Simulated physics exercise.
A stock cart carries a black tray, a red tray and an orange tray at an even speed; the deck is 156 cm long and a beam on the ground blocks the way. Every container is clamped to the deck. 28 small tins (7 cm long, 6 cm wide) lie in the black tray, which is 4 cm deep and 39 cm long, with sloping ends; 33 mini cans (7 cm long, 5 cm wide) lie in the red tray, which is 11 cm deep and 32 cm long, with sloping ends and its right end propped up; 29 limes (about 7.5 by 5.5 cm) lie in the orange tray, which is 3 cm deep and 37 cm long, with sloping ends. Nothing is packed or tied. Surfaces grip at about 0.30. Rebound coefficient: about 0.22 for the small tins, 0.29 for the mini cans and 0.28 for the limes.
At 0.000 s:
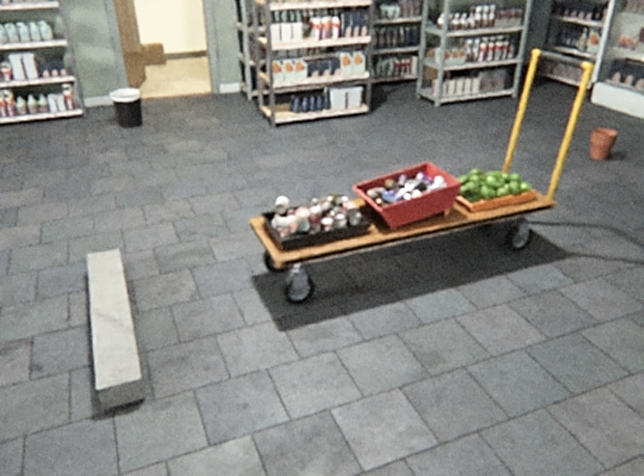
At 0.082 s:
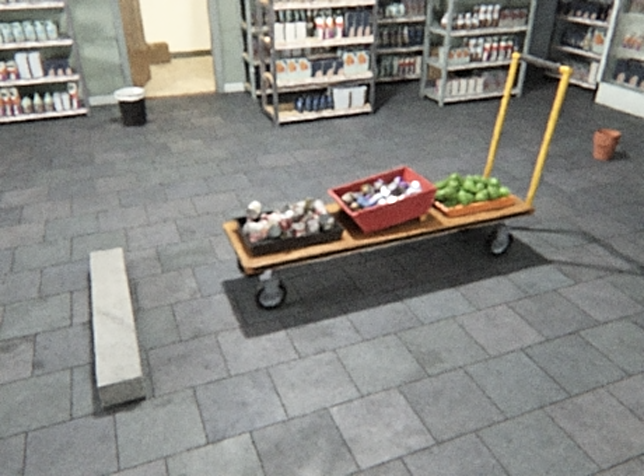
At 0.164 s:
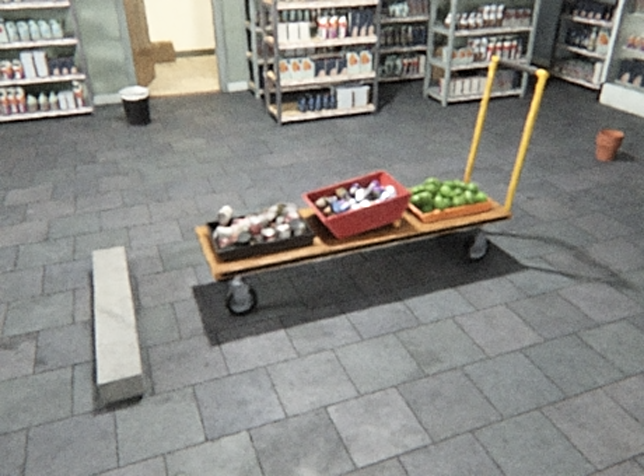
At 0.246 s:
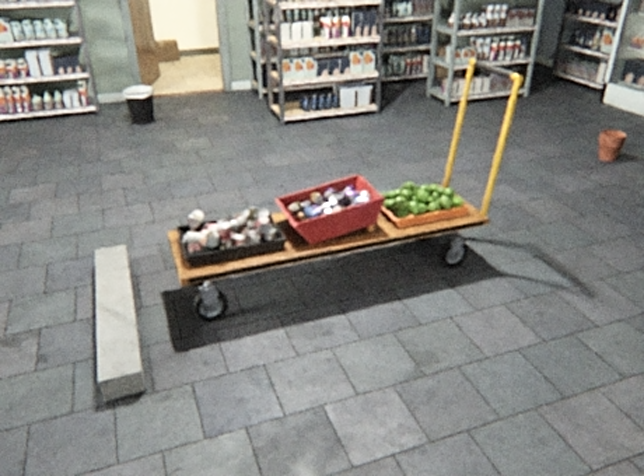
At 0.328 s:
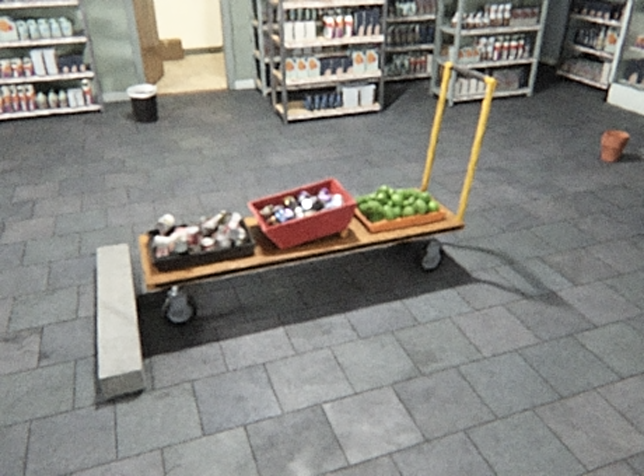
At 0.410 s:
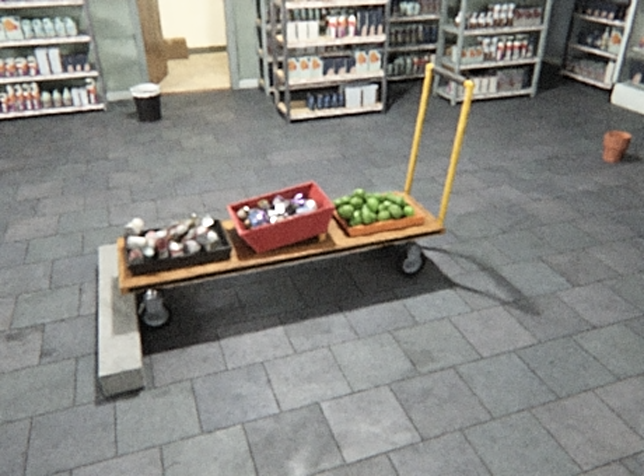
Flat cart with a yellow handle carrying black, red and orange trays, rolling left across grey tiles up to a pale beam.
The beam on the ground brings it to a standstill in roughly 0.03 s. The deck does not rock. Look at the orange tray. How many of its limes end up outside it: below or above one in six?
It sheds more than one in six of them.
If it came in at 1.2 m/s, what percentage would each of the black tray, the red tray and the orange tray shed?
Then black tray 20, red tray 0, orange tray 20 per cent.
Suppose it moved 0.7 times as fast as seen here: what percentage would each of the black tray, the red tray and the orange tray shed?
Then black tray 10, red tray 0, orange tray 20 per cent.
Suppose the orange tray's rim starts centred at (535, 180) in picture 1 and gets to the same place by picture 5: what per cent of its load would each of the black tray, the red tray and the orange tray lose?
In that case black tray 50, red tray 20, orange tray 50 per cent.
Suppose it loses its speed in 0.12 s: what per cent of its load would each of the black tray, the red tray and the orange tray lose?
In that case black tray 20, red tray 0, orange tray 20 per cent.
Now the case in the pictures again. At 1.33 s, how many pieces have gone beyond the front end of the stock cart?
Some 8 pieces.
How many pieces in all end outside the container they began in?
Some 20 pieces.
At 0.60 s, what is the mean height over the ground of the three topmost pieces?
About 50 cm.
After 0.48 s, black tray 26 in, 2 out, red tray 33 in, 0 out and orange tray 26 in, 3 out.
After 0.60 s, black tray 21 in, 7 out, red tray 32 in, 1 out and orange tray 23 in, 6 out.
After 0.83 s, black tray 20 in, 8 out, red tray 31 in, 2 out and orange tray 19 in, 10 out.
Outcome (at 1.33 s), black tray 19 in, 9 out, red tray 31 in, 2 out and orange tray 18 in, 11 out. Asked share, 11 of 29, 38 per cent.
